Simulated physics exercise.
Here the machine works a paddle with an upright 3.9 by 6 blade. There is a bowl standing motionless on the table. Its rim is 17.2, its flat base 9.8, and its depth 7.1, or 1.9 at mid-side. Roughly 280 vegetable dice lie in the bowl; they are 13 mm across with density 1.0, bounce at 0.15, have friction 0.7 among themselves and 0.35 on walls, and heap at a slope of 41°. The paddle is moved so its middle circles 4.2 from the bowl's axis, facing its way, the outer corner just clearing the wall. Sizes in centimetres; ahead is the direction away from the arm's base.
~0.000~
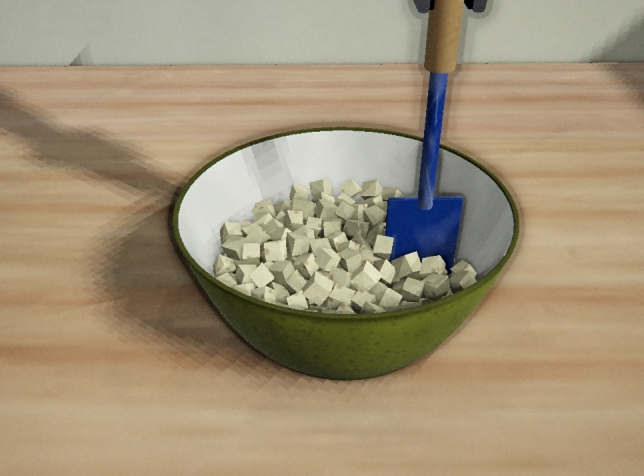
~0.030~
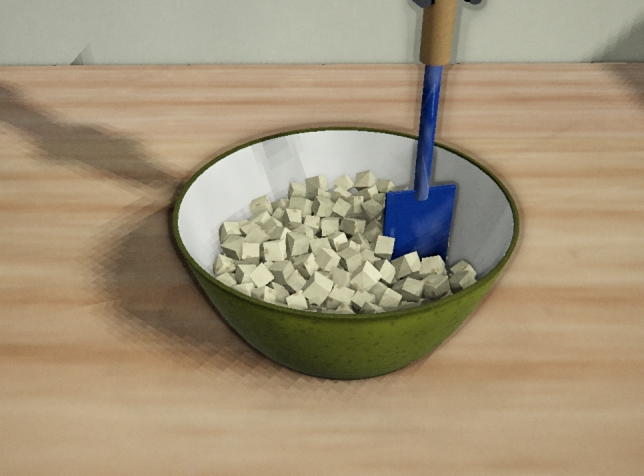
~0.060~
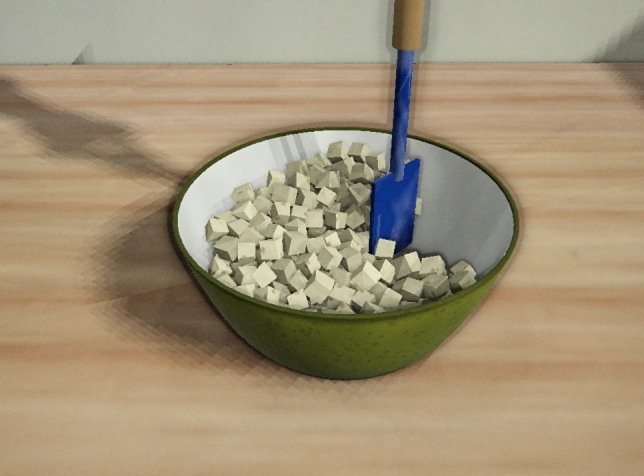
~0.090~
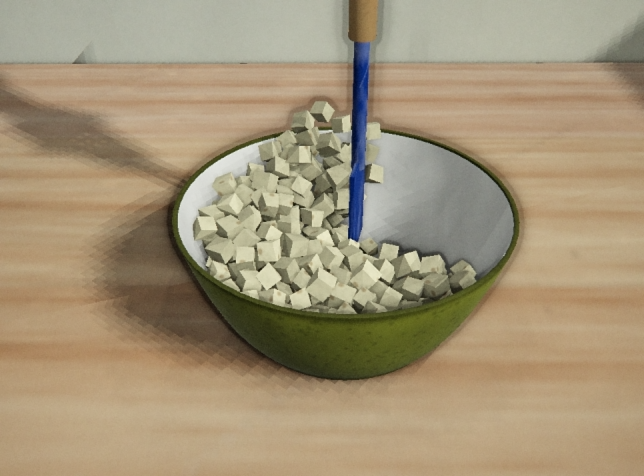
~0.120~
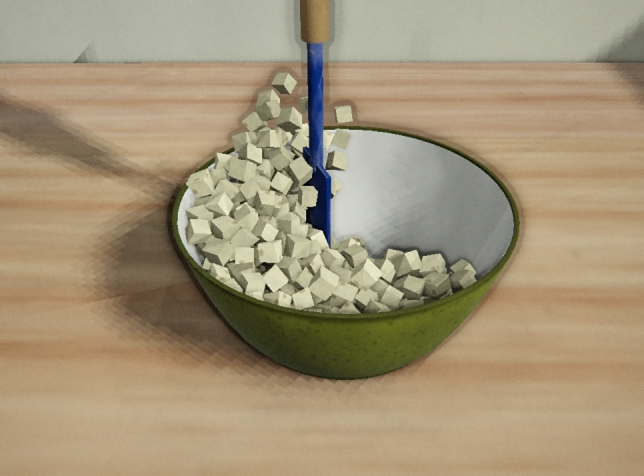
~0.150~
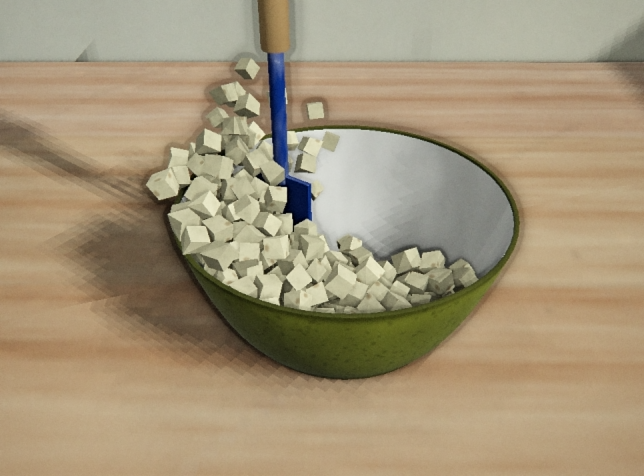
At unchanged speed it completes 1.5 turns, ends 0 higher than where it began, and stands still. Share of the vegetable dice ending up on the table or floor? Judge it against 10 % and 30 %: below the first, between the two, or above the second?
Above 30 %.
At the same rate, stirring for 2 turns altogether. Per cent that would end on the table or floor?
Close to 60 in a hundred.
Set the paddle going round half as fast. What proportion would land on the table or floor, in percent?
20 %.
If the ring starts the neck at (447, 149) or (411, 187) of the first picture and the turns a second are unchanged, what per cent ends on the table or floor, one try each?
Roughly 45 and 40 per cent.
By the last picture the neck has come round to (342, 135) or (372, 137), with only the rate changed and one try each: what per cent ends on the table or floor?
Well, about 30 percent the first time and about 20 percent the second.
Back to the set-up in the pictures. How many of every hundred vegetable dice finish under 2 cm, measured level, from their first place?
I'd guess close to 5 percent of the load.
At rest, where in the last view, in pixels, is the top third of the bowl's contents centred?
It is centred around (316, 312).
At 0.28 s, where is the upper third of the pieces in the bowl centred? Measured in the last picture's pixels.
Centre of upper third: Approx. (445, 251) px.
After 0.28 s, 294° round, highest piece 11 above the table; 213 in the bowl, 8 on the table or floor, 57 in flight or on the tool.
After 0.42 s, 83° round, highest piece 10 above the table; 167 in the bowl, 78 on the table or floor, 33 in flight or on the tool.
After 0.68 s, 180° round, highest piece 6 above the table; 145 on the table or floor, 132 in the bowl, 1 in flight or on the tool.
After 1.38 s, 180° round, highest piece 6 above the table; 146 on the table or floor, 132 in the bowl.
In the end, 146 on the table or floor, 132 in the bowl. That is 53 % on the table or floor.
